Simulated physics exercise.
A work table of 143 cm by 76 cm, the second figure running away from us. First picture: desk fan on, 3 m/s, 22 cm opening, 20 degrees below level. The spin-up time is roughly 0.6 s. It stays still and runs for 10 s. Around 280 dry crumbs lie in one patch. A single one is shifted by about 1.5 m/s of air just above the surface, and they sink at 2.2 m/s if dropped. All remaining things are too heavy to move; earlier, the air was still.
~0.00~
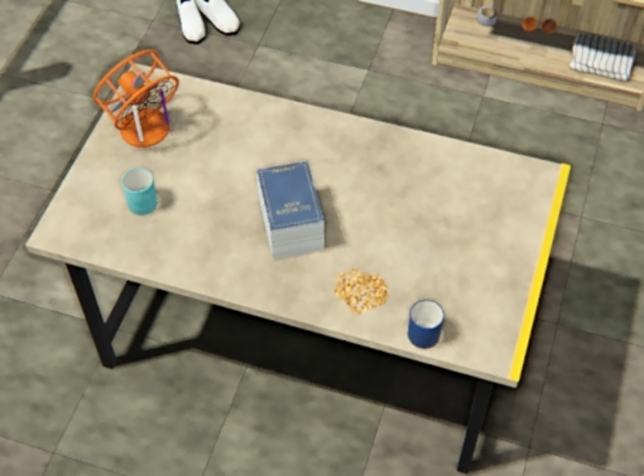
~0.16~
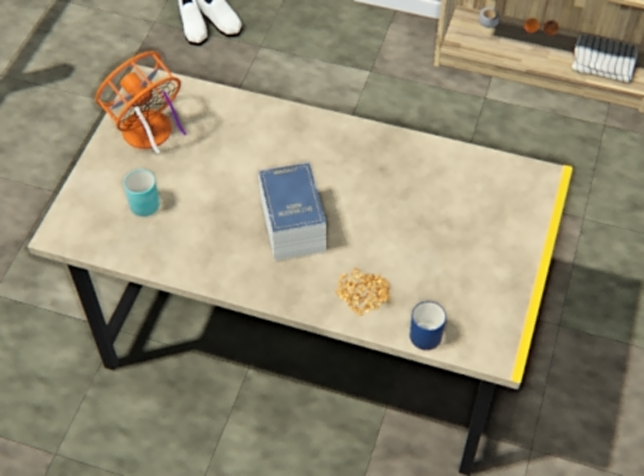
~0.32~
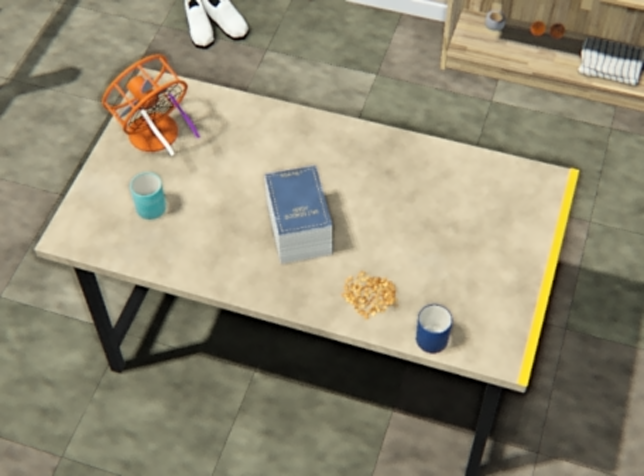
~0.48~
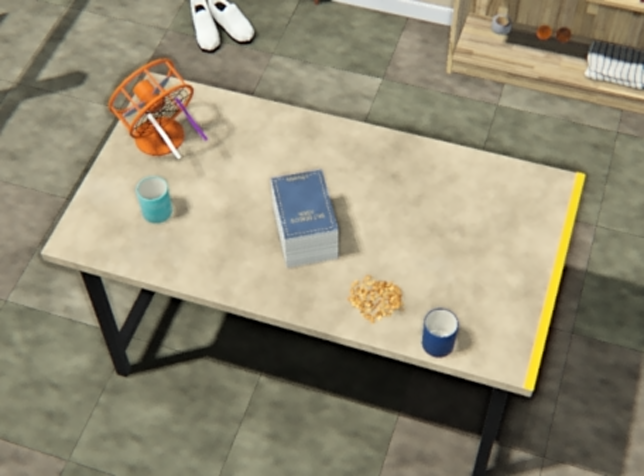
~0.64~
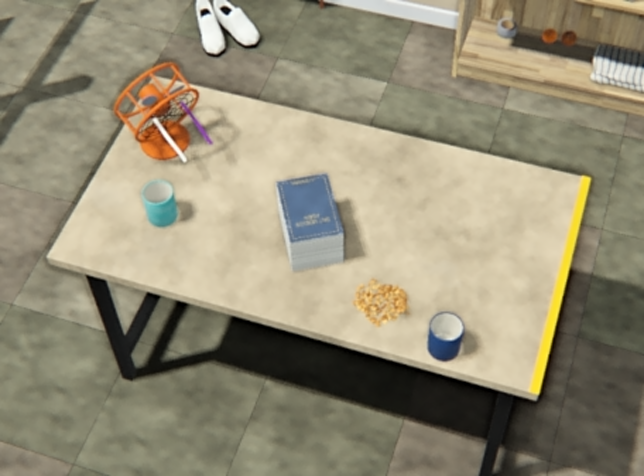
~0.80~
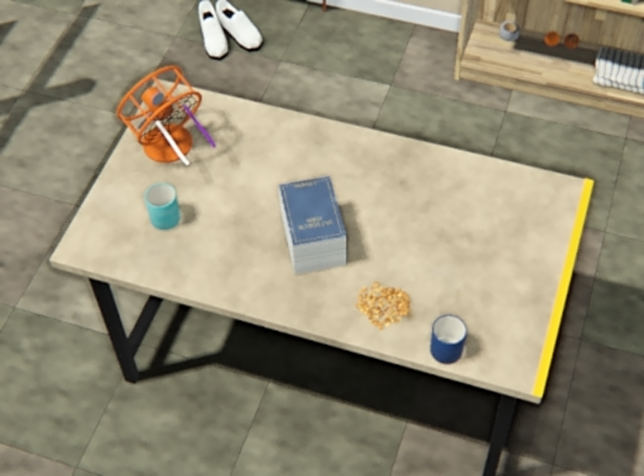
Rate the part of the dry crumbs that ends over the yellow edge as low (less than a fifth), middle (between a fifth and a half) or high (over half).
Low.
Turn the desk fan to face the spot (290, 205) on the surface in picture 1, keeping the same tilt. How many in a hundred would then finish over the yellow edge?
I'd expect close to 0 percent of them to end up there.
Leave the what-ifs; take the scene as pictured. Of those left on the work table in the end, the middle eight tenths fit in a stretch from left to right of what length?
Roughly 10 cm.
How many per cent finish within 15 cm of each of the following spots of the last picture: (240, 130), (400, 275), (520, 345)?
Estimates in listed order: 0 %; 60 %; 0 %.
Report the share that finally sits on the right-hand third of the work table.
50 %.
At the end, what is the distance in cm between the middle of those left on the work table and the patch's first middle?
0 cm.
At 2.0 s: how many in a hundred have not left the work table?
Estimate: Around 100 percent.
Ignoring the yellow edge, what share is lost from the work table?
The share is about 5 %.
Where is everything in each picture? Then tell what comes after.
In the first picture, the middle of the dry crumbs is near (360, 291), none has stirred yet and the mouth of the desk fan is at (137, 91).
In the second picture, the middle of the dry crumbs is near (362, 292), none has stirred yet and the yellow edge is centred on (548, 268).
In the third picture, the middle of the dry crumbs is near (368, 295), none has stirred yet, the top of a mug is at (435, 318) and the top of a book is at (298, 199).
In the fourth picture, the middle of the dry crumbs is near (374, 299) and none has stirred yet.
In the fifth picture, the middle of the dry crumbs is near (379, 303) and none has stirred yet.
In the sixth picture, the middle of the dry crumbs is near (382, 306) and none has stirred yet.
After 2.0 s, 94 % are on the move or not yet settled, 0 % are over the yellow edge; the middle of those still in play is near (382, 306).
After 3.2 s, 91 % are on the move or not yet settled, 0 % are over the yellow edge; the middle of those still in play is near (382, 306).
After 5.5 s, 80 % are on the move or not yet settled, 0 % are over the yellow edge; the middle of those still in play is near (382, 306).
After 10.0 s, at the end, 0 % are over the yellow edge; the middle of those still in play is near (382, 309).
